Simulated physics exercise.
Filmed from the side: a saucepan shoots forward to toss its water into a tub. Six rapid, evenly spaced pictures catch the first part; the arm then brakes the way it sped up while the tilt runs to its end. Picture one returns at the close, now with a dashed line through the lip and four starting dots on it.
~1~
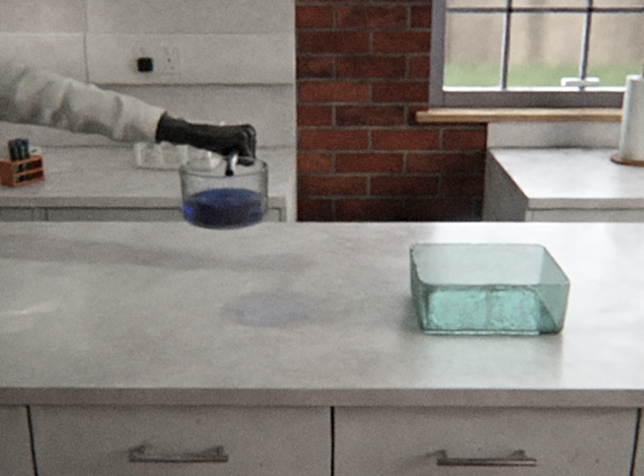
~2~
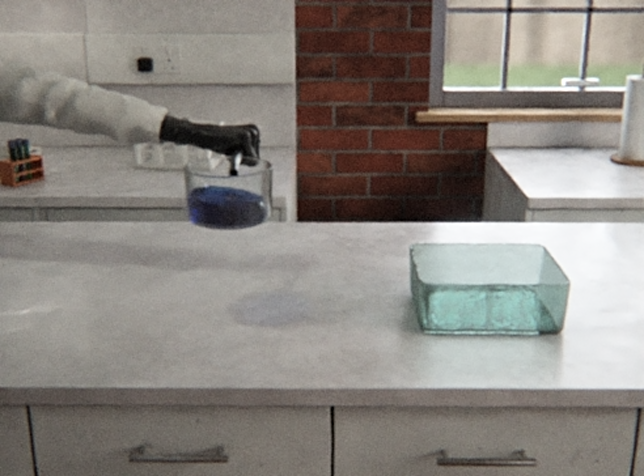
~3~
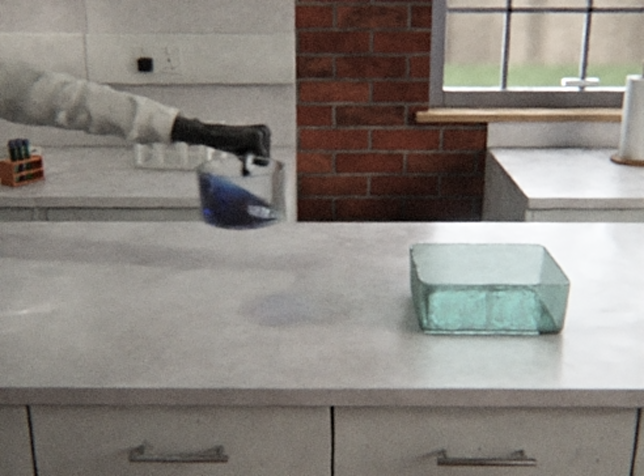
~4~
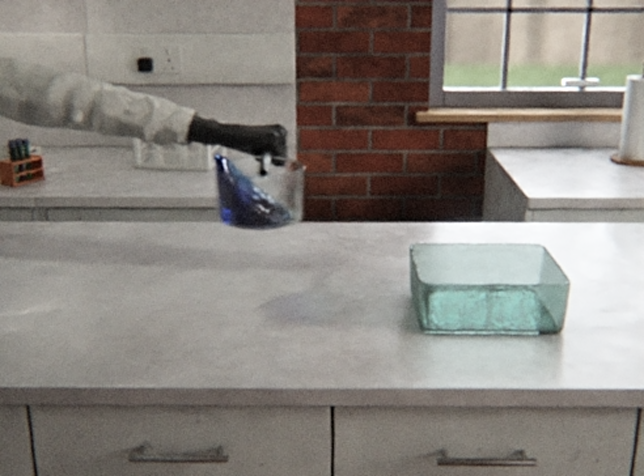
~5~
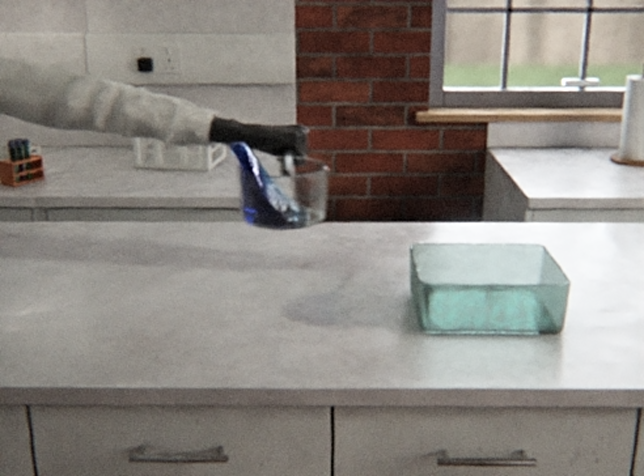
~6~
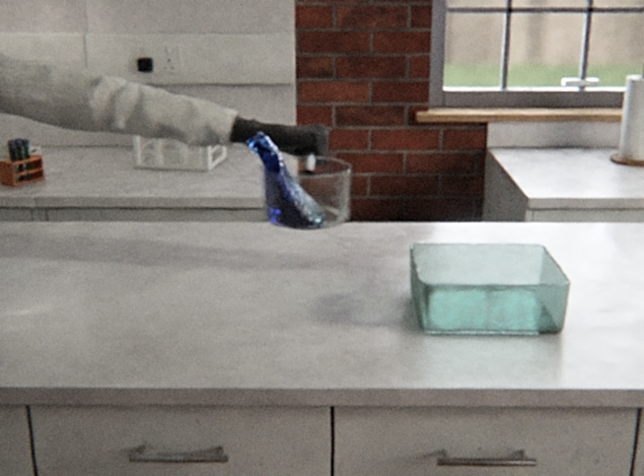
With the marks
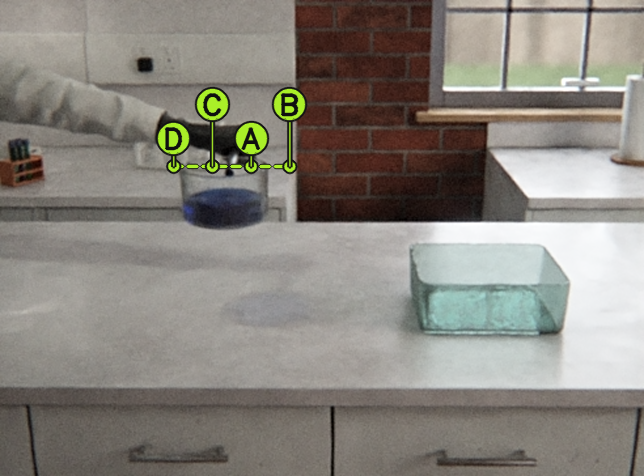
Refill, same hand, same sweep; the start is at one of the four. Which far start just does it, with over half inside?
Take B.
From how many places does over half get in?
One.
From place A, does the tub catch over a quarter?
Yes.
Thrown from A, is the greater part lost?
Yes.
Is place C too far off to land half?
Yes, that goes wrong.
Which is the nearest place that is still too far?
Place A.
On the marked copy, A at (251, 166); B at (289, 166); C at (212, 166); D at (173, 166).
Choosing A, about 29 % lands in the tub, 64 % falls short and 7 % goes beside or beyond.
Choosing B, about 79 % lands in the tub, 11 % falls short and 10 % goes beside or beyond.
Choosing C, about 17 % lands in the tub, 81 % falls short.
Choosing D, about 6 % lands in the tub, 93 % falls short.
